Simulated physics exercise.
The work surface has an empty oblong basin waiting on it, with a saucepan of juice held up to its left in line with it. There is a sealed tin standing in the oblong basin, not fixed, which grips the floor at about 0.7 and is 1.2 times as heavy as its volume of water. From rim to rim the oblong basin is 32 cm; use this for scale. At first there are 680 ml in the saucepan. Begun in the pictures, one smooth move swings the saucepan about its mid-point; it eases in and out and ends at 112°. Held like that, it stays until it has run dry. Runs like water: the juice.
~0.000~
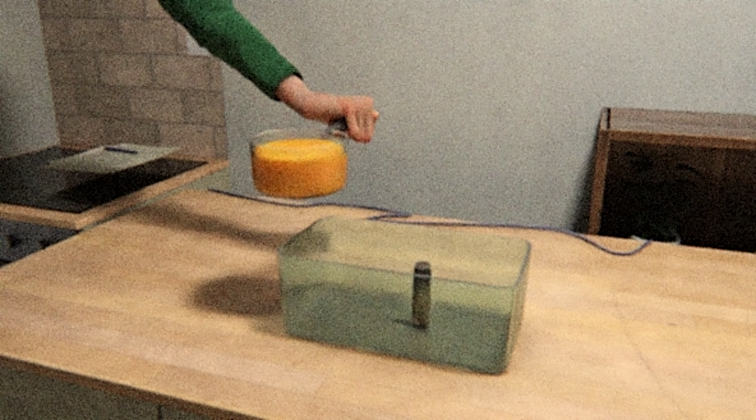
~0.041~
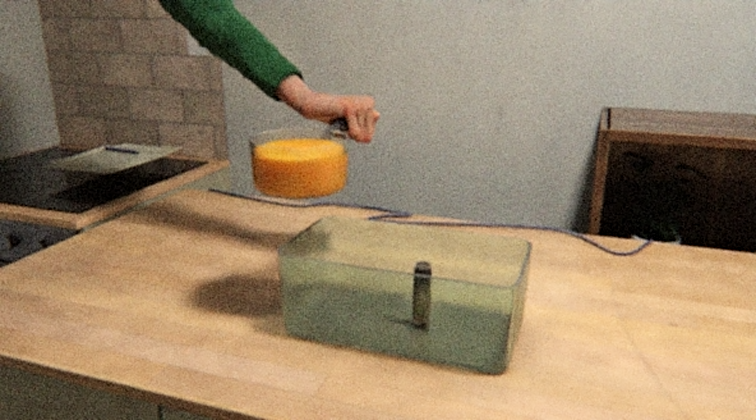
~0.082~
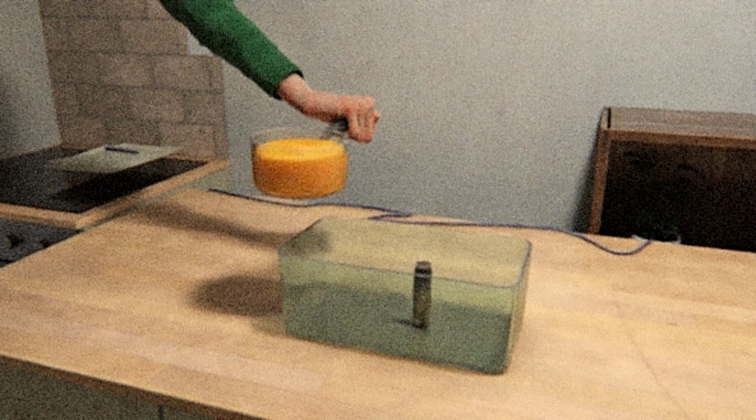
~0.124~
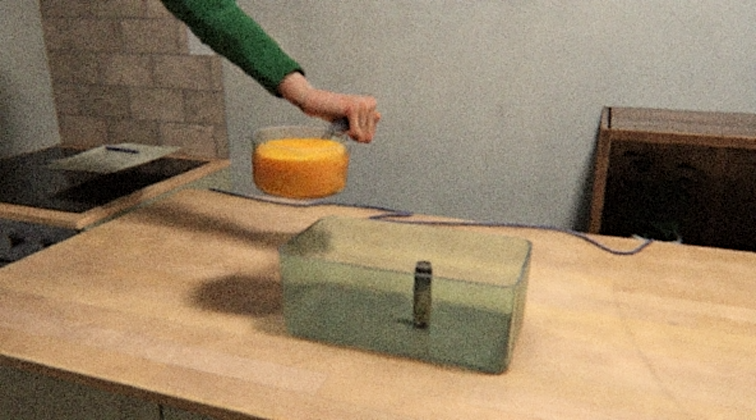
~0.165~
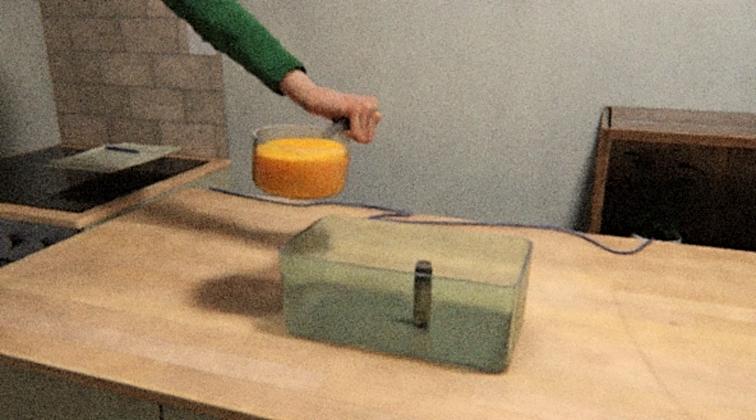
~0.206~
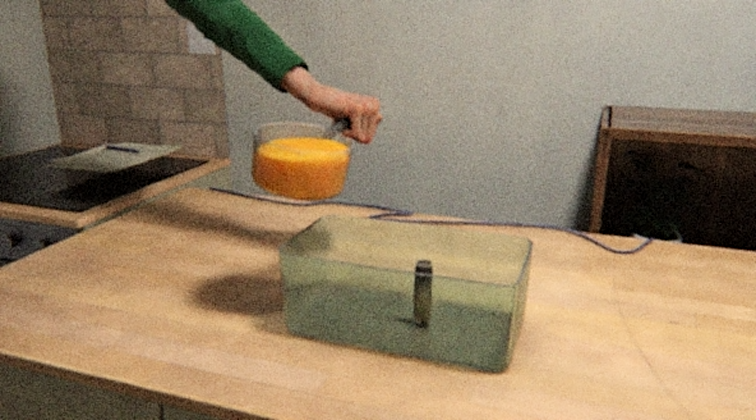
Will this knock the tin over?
It does not keel over.
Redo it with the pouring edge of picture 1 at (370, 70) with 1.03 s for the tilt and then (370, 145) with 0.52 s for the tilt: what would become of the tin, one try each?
Trial 1 - tin tips; trial 2 - tin tips.
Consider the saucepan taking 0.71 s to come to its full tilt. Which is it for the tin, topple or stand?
Outcome - the tin remains standing.
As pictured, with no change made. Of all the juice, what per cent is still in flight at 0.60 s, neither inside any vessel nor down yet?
It comes to about 30 percent.
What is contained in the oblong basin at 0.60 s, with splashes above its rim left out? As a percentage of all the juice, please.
At that time the basin holds about 16 per cent of the liquid.
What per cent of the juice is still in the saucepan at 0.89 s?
Around 7 percent of it.
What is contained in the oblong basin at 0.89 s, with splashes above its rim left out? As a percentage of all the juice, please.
Near 88 per cent of the total.
After 0.60 s the tilt is 71° and 55 per cent is still to pour; the tin stands where it began.
After 0.89 s the tilt is 107° and 7 per cent is still to pour; the tin stands where it began.
After 1.20 s the tilt is 112° and 0 per cent is still to pour; the tin stands where it began.
After 1.53 s the tilt is 112° and 0 per cent is still to pour; the tin stands where it began.
In the end the tin stands where it began.
